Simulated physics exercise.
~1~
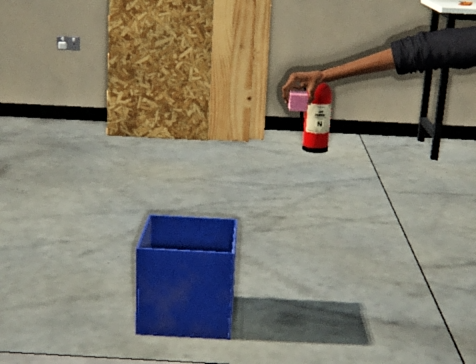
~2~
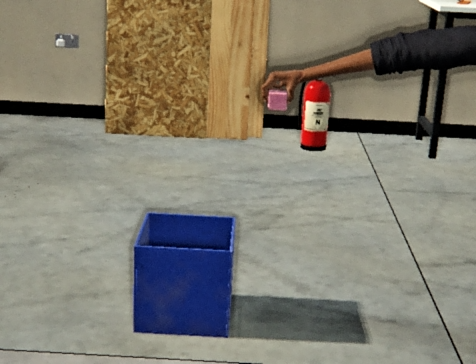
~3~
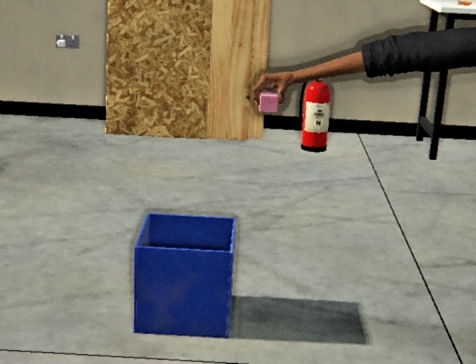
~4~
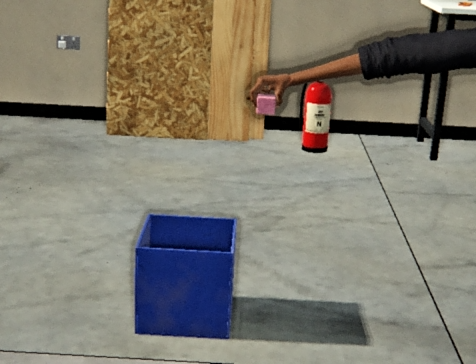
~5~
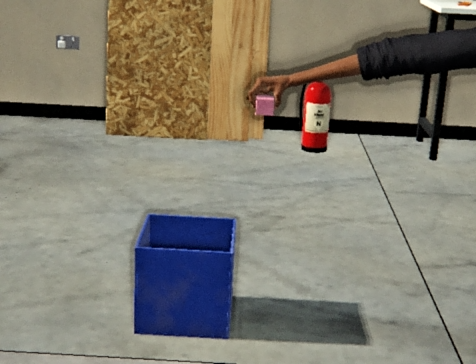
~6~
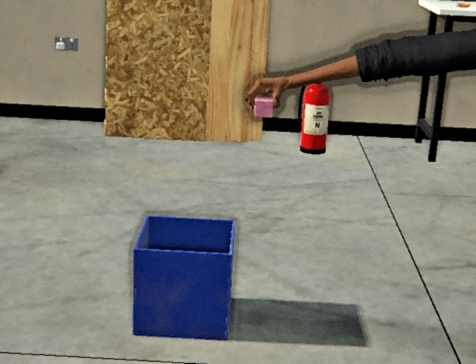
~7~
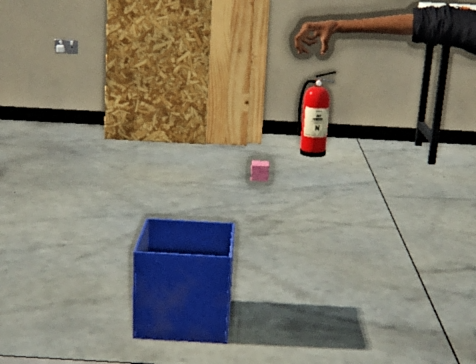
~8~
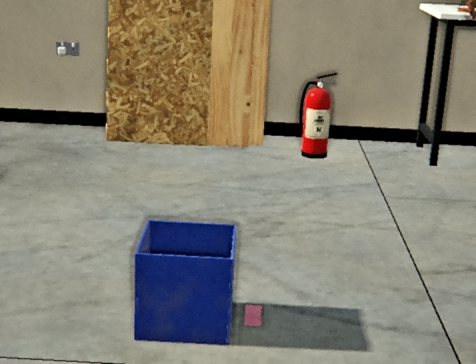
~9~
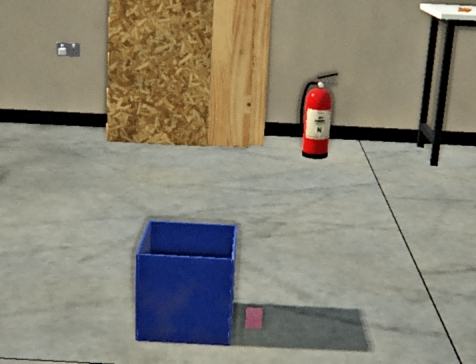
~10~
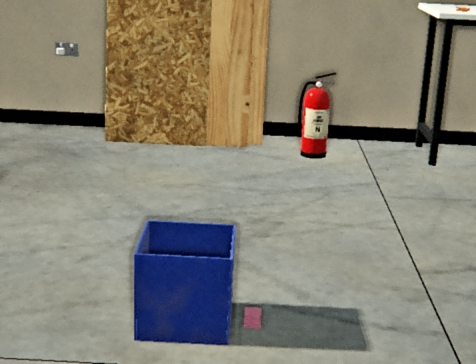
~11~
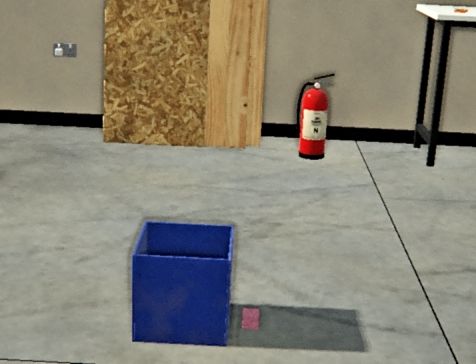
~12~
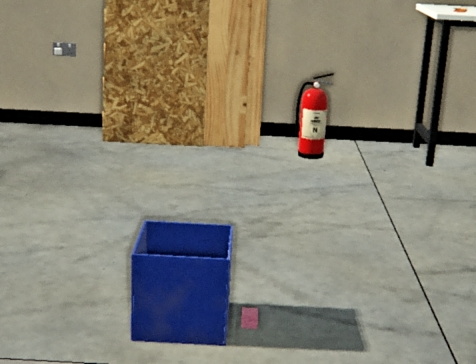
Pink block held by a hand moves left, then drops when released, missing the blue crate and resting on the floor beside it.
